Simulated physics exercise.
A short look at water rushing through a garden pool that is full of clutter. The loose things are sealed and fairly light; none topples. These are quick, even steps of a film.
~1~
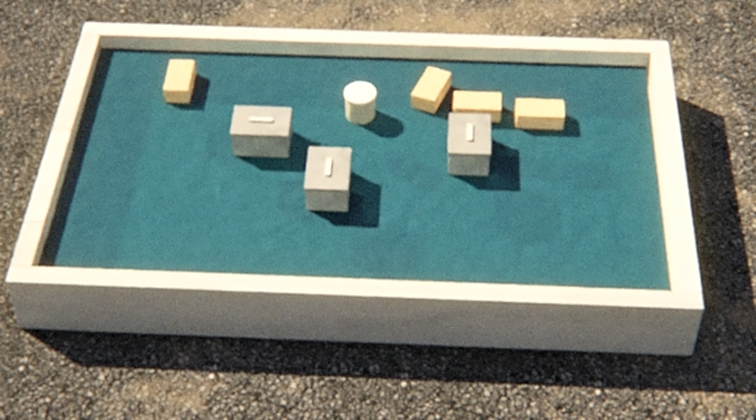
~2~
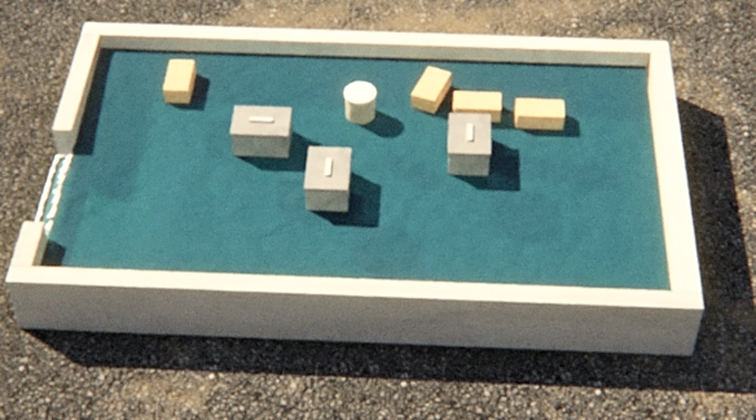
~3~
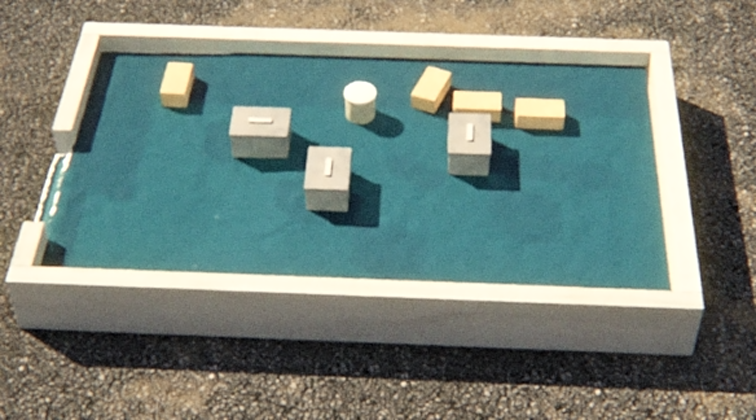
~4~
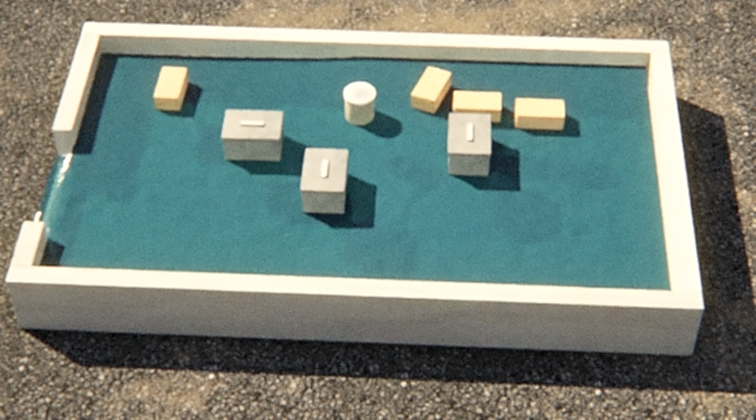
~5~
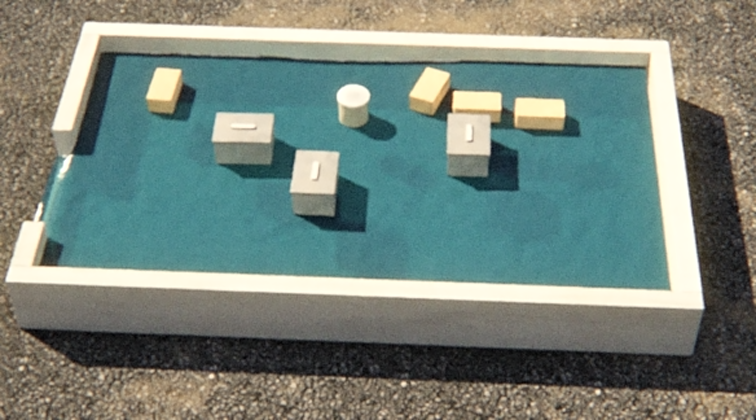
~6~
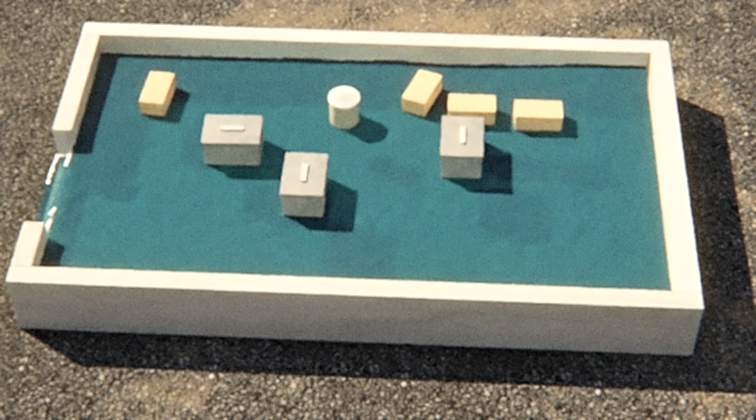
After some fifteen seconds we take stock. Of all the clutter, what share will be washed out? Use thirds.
Share: One to two thirds.
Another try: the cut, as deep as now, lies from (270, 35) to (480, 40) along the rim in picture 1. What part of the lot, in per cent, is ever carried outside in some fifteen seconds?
About 100 per cent.
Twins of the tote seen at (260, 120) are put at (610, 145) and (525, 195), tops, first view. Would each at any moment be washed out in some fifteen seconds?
In that order: Left behind, kept in.
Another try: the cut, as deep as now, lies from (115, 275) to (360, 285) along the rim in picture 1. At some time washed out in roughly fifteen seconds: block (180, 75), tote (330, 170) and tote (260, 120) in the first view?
In turn: Stays, gone, out.
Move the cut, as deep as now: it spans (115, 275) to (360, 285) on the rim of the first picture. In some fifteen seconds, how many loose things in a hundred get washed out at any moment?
Close to 20 %.
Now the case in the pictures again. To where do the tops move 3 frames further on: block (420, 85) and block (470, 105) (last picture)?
Close to (393, 85) and (443, 103).
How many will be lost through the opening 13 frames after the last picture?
That makes 1.
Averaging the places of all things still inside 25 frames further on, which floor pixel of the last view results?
Around (323, 167).
A moment on, 0 of 8 are out; 8 afloat.
Next, 1 of 8 are out; 7 afloat.
Later, 2 of 8 are out; 6 afloat.
In the end, 3 of 8 are out; 5 afloat.
